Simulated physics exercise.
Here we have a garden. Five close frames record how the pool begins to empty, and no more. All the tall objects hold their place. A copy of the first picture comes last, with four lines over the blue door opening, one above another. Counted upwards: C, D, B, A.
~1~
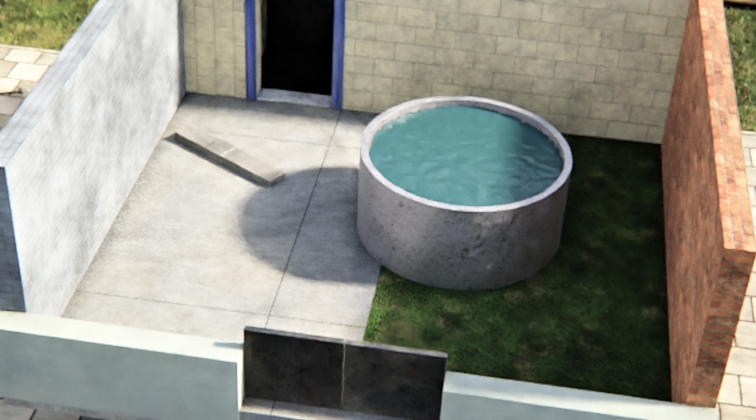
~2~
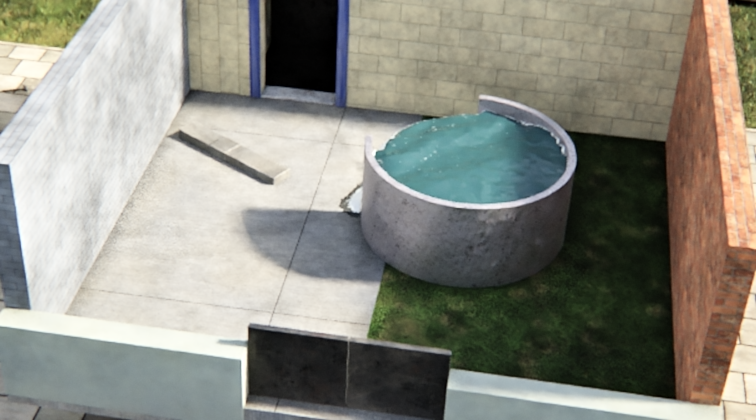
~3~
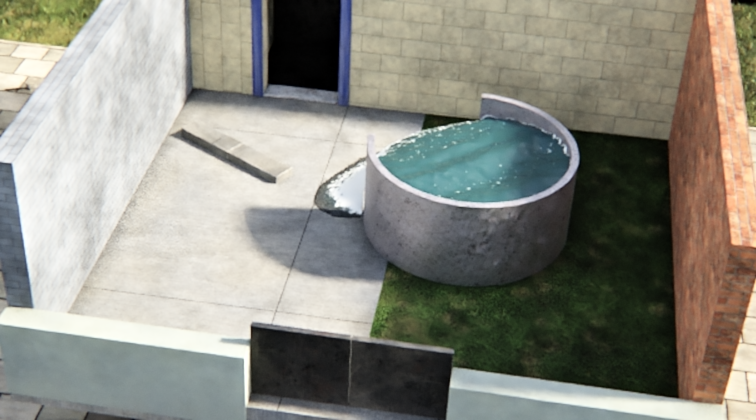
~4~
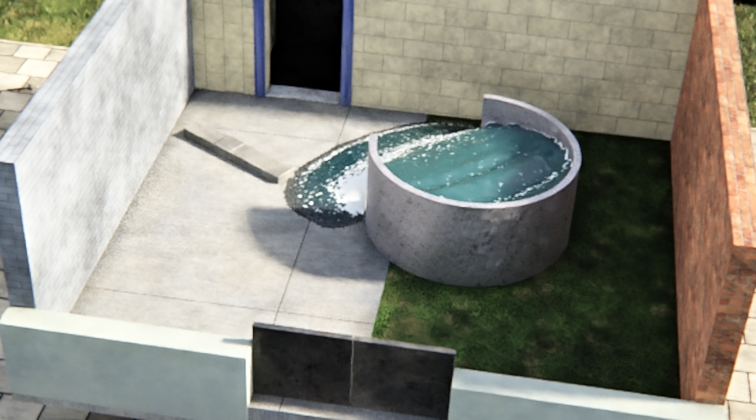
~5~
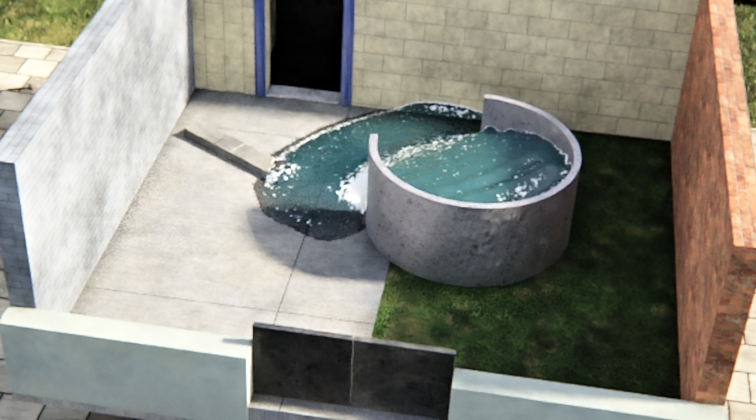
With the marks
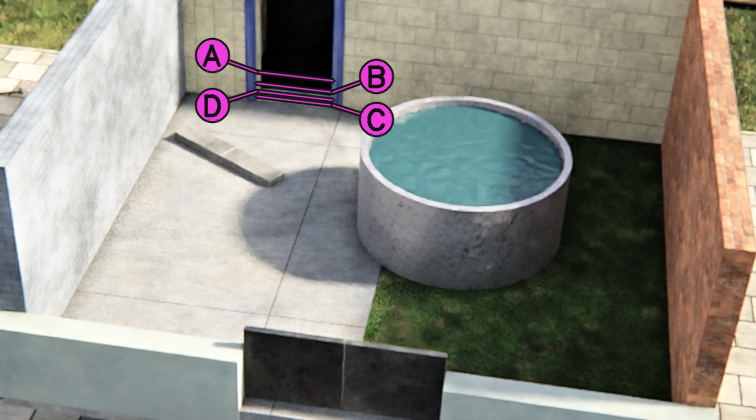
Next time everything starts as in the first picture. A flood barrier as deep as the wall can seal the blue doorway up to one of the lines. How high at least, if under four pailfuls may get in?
A will do.
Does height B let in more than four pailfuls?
Yes, that goes wrong.
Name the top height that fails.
That would be B.
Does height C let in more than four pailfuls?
Yes.
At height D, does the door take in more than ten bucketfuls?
Yes, clearly.
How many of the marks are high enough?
One of them.
In magenta, A at (294, 76); B at (294, 87); C at (294, 100); D at (294, 95); from the bottom up C, D, B, A.
With A, a splash gets over, under a bucket.
With B, about 10 bucketfuls get in.
With C, dozens of bucketfuls pour in.
With D, dozens of bucketfuls pour in.
